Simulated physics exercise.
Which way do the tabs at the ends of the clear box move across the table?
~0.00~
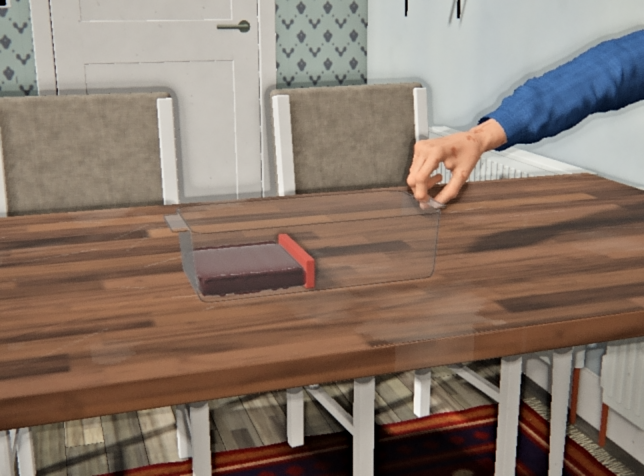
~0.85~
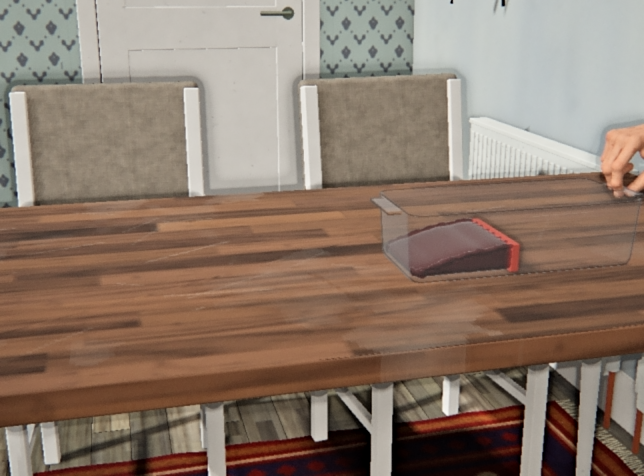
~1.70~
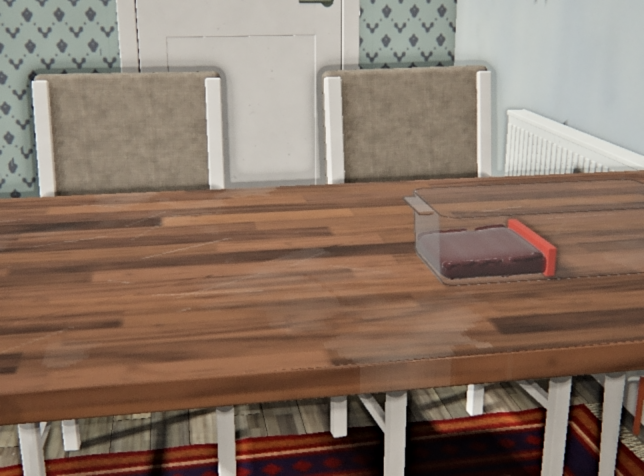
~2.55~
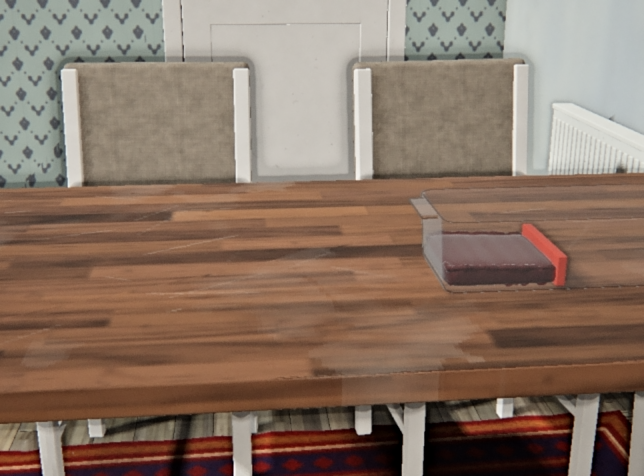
They move to the right, along with the box as the hand pulls it.
